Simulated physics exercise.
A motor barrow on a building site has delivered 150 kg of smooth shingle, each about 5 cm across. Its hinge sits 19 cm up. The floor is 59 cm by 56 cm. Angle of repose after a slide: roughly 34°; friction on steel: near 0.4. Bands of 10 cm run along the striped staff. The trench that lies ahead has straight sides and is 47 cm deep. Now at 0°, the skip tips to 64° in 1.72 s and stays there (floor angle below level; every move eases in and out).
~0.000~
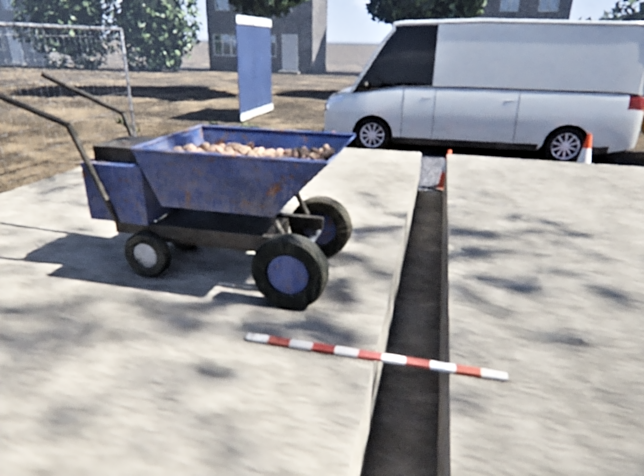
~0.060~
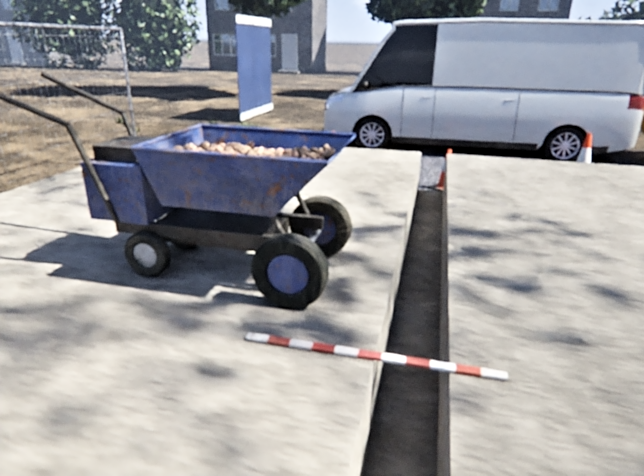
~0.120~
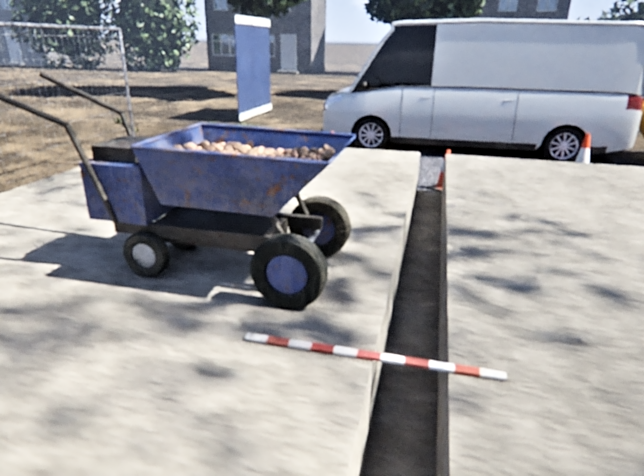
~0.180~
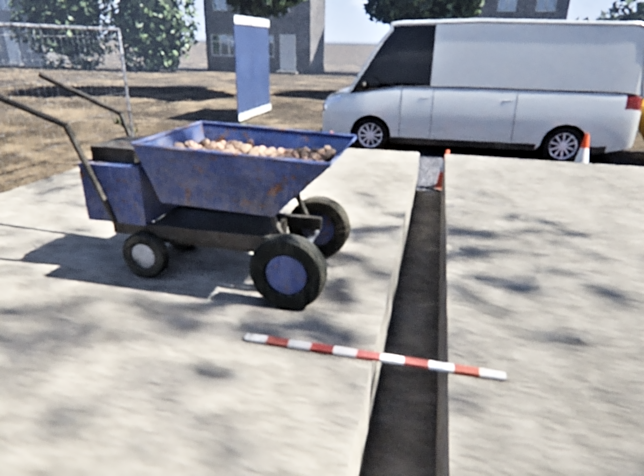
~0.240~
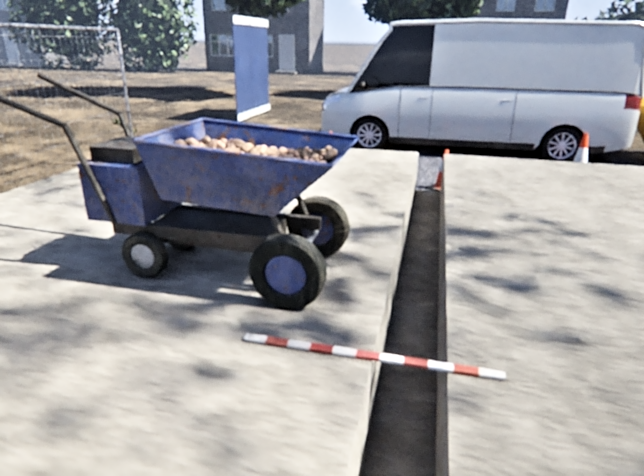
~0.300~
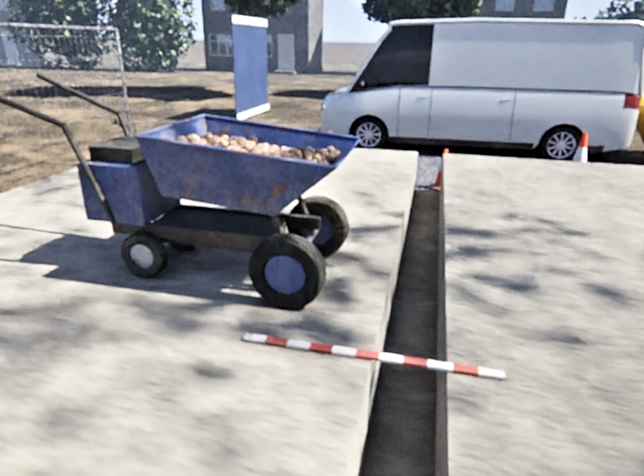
In this clip, a blue motor barrow loaded with smooth stones stands beside a straight trench crossed by a red-and-white striped staff, its skip tilting slightly forward to the right while a white van remains in the background.
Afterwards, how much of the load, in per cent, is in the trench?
About 48 per cent.
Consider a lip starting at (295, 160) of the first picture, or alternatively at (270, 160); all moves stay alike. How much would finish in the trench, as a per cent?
From the first spot near 80, from the second near 100 per cent.
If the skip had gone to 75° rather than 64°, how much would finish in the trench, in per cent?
Expect roughly 45 per cent.
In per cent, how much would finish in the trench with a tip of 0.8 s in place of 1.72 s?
I'd put it at roughly 35 per cent.
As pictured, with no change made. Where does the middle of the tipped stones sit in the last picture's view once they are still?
Roughly at (457, 292).
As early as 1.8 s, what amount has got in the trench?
Some 20 per cent.
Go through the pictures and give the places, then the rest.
The first picture shows lip at (328, 163), floor tilted 0°, highest stones at (283, 151).
The second picture shows lip at (328, 163), floor tilted 0°, highest stones at (267, 150); the stones move at 0.1 m/s on average.
In the third picture, the skip is at 1°, its lip at (328, 164); the top of the load is at (252, 149); the stones move at 0.1 m/s on average.
In the fourth picture, the skip is at 2°, its lip at (330, 165); the top of the load is at (227, 147); the stones move at 0.2 m/s on average.
The fifth picture shows lip at (332, 167), floor tilted 3°, highest stones at (221, 145); the stones move at 0.3 m/s on average.
The sixth picture shows lip at (335, 168), floor tilted 5°, highest stones at (219, 142); the stones move at 0.3 m/s on average.
After 1.3 s the floor is at 54°; 100 % in the skip; the foremost stones are at (414, 228).
After 1.8 s the floor is at 64°; 45 % in the skip, 20 % in the trench, 35 % past the trench; the foremost stones are at (553, 308).
After 2.2 s the floor is at 64°; 17 % in the skip, 30 % in the trench, 53 % past the trench; the foremost stones are past the picture's edge.
After 4.1 s the floor is at 64°; 0 % in the skip, 48 % in the trench, 52 % past the trench; the foremost stones are past the picture's edge.
